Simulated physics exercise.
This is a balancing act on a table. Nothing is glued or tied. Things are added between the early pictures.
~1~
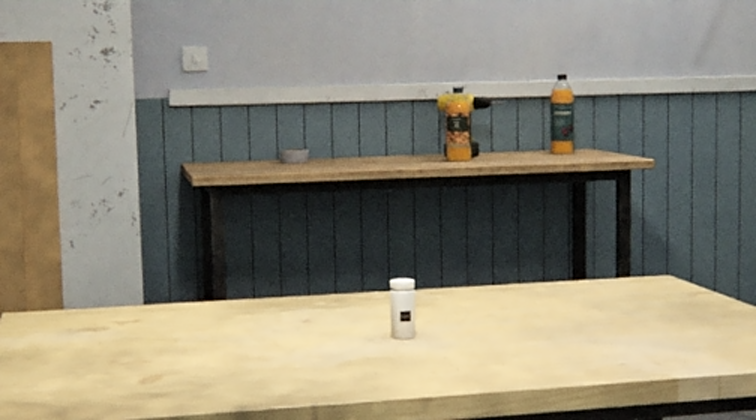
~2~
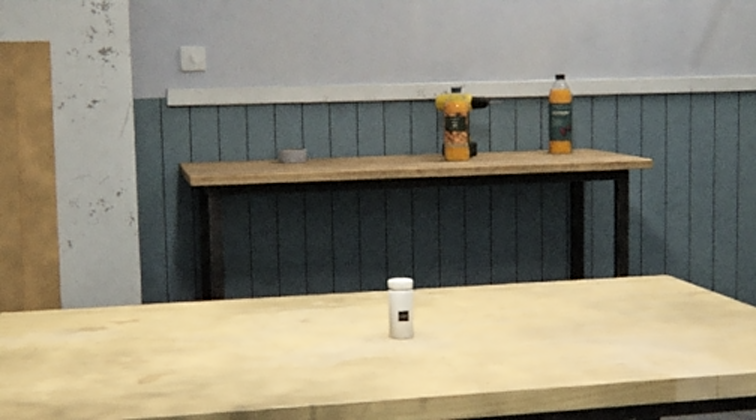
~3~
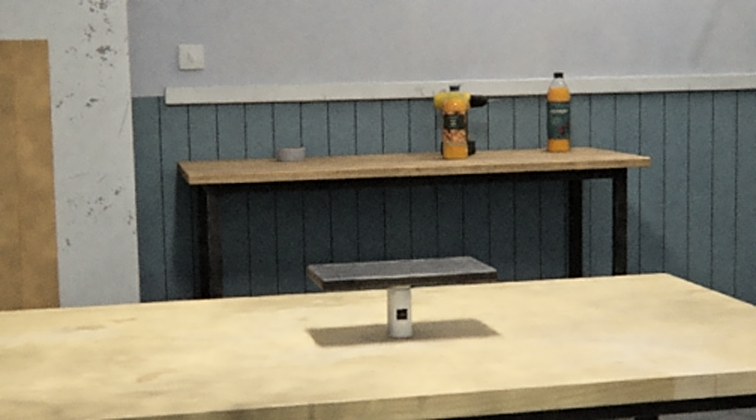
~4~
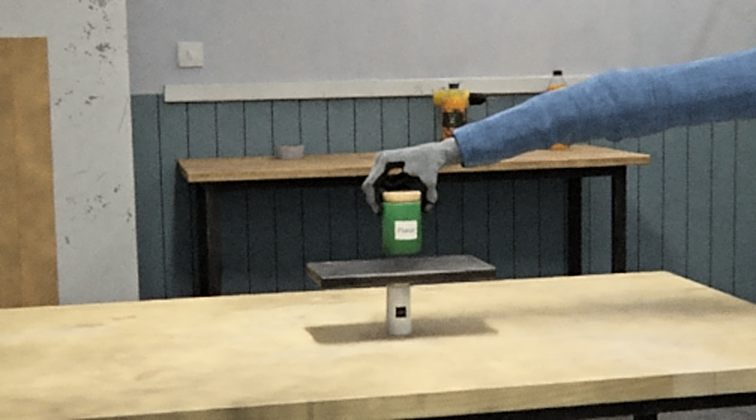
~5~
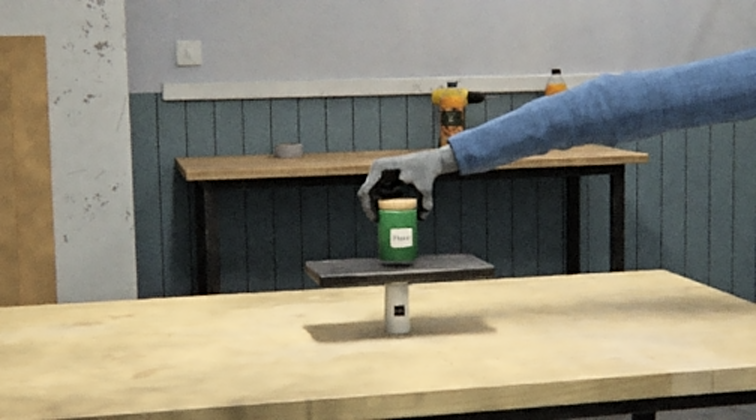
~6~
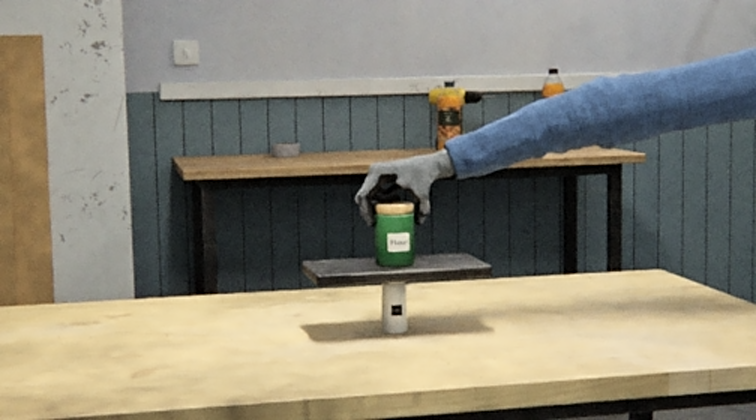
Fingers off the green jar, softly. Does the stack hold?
As it turns out, it holds.
Then, 0.30 s later than the last frame, all is still.
Then, 0.70 s later than the last frame, green jar resting near (395, 234).
When it is over, all 3 as before. End places, in pixels of the last picture, green jar near (395, 234). The stack stays up.
